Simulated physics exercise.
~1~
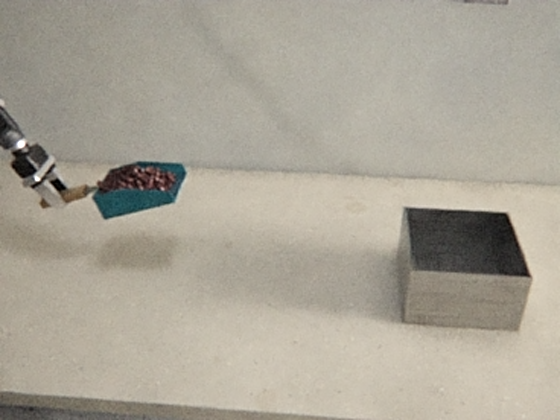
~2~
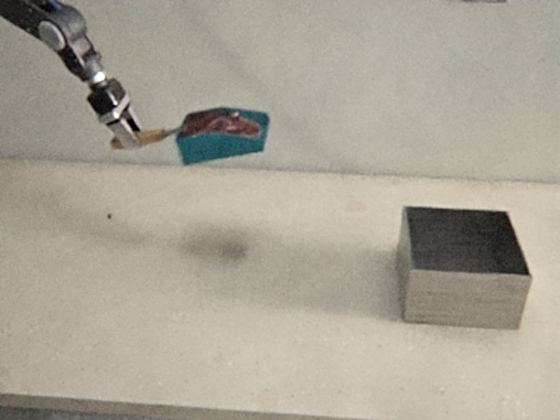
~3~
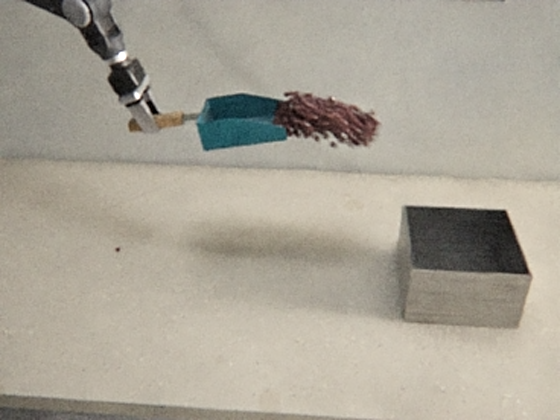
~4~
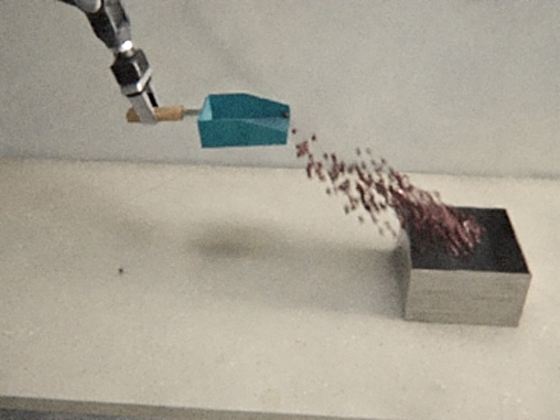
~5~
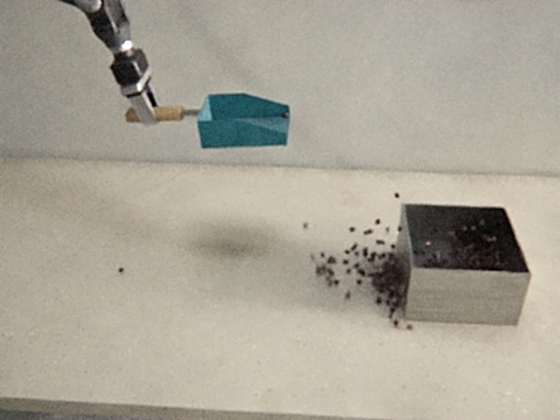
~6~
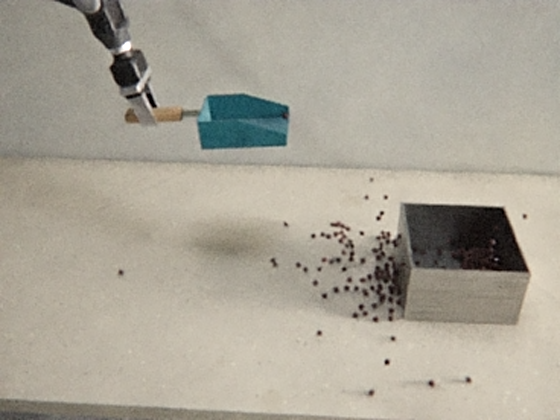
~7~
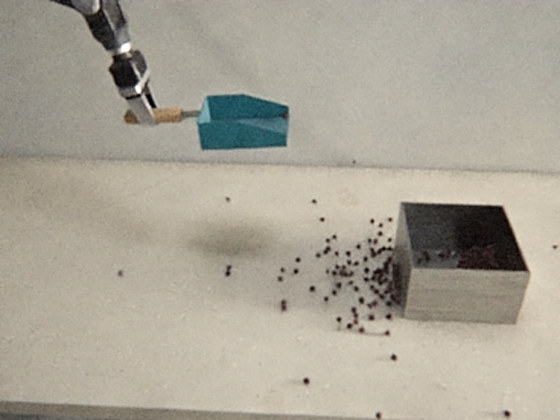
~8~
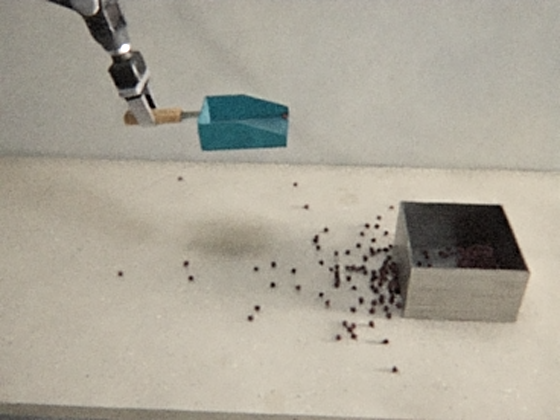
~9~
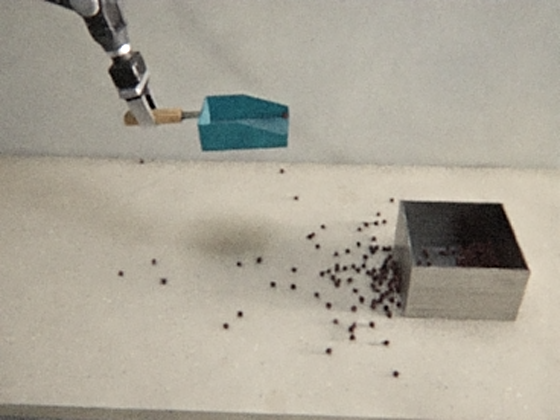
A robot arm swung a teal scoop of dark red beads up and to the right, then stopped, flinging them toward an open metal box; many landed inside, while the rest hit the table and scattered, mostly to the left of the box.
